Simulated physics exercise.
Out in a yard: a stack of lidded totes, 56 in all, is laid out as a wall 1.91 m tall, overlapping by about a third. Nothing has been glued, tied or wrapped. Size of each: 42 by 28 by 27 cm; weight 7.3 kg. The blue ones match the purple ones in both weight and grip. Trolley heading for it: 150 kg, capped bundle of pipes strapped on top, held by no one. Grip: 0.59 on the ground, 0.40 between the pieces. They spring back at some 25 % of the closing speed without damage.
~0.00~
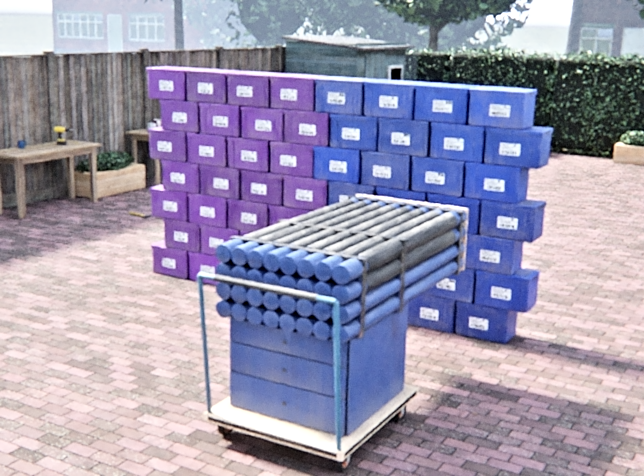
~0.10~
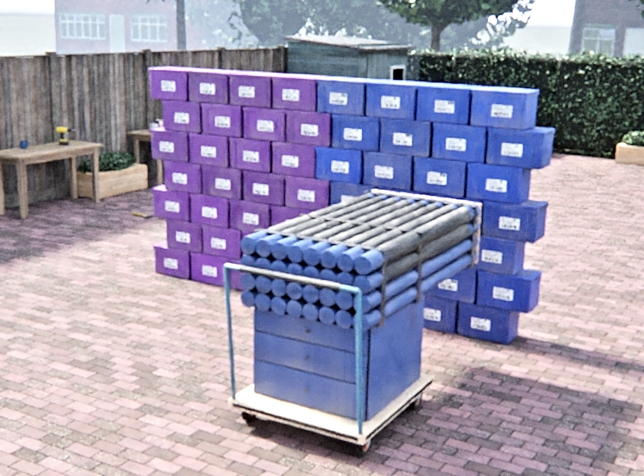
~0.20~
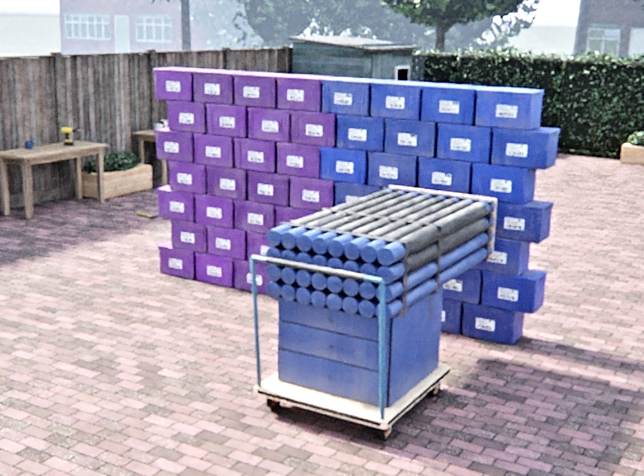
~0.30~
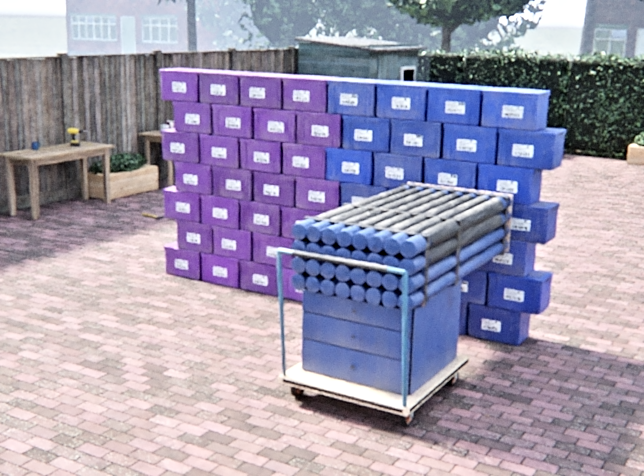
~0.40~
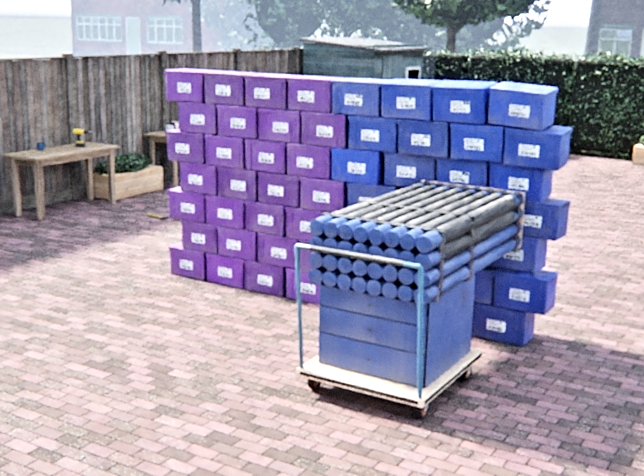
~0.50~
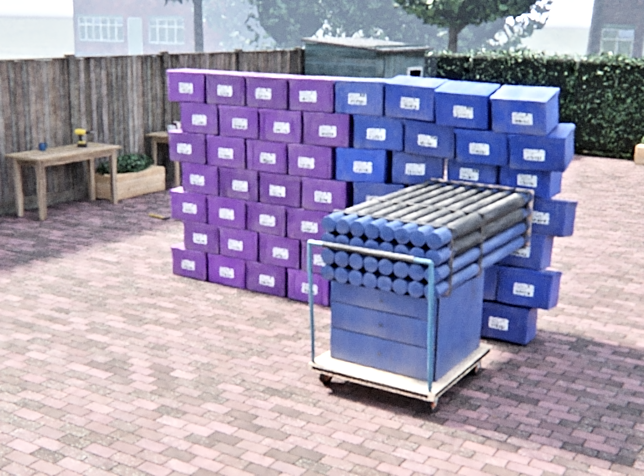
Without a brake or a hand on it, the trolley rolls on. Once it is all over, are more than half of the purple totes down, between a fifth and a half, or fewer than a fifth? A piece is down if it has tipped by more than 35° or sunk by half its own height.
Of the purple totes, fewer than a fifth end down.
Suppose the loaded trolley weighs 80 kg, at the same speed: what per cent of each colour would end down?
Colour by colour that makes purple 10, blue 90 percent.
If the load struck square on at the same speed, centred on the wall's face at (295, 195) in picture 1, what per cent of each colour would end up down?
The purple ones would be 60 per cent down and the blue ones 30 per cent.
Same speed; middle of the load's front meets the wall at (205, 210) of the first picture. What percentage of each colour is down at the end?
Result - purple: 90 percent, blue: 10 percent.
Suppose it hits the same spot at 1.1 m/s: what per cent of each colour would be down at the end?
You'd end up with purple at 0 per cent down and blue at 0 per cent.
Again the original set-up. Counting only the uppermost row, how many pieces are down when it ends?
5 of them.
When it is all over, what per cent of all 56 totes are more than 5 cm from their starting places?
50 in a hundred end up shifted.
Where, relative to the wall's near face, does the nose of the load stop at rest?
Roughly 90 centimetres past it.
After 0.88 s, load 60 cm past the wall's line, still rolling; none of the 28 purple totes down (13 of 56 in all colours); top purple tote unmoved; top blue tote leaning 11°.
After 1.44 s, load 91 cm past the wall's line, still rolling; 2 of the 28 purple totes down (25 of 56 in all colours); top purple tote unmoved; top blue tote leaning 39°, 71 cm lower.
At rest (3.3 s), load 91 cm past the wall's line, stopped; 2 of the 28 purple totes down (25 of 56 in all colours); top purple tote unmoved; top blue tote 1.64 m lower. That is 7 per cent. As the last picture would show them, middles, top purple tote near (274, 92), top blue tote near (399, 225).
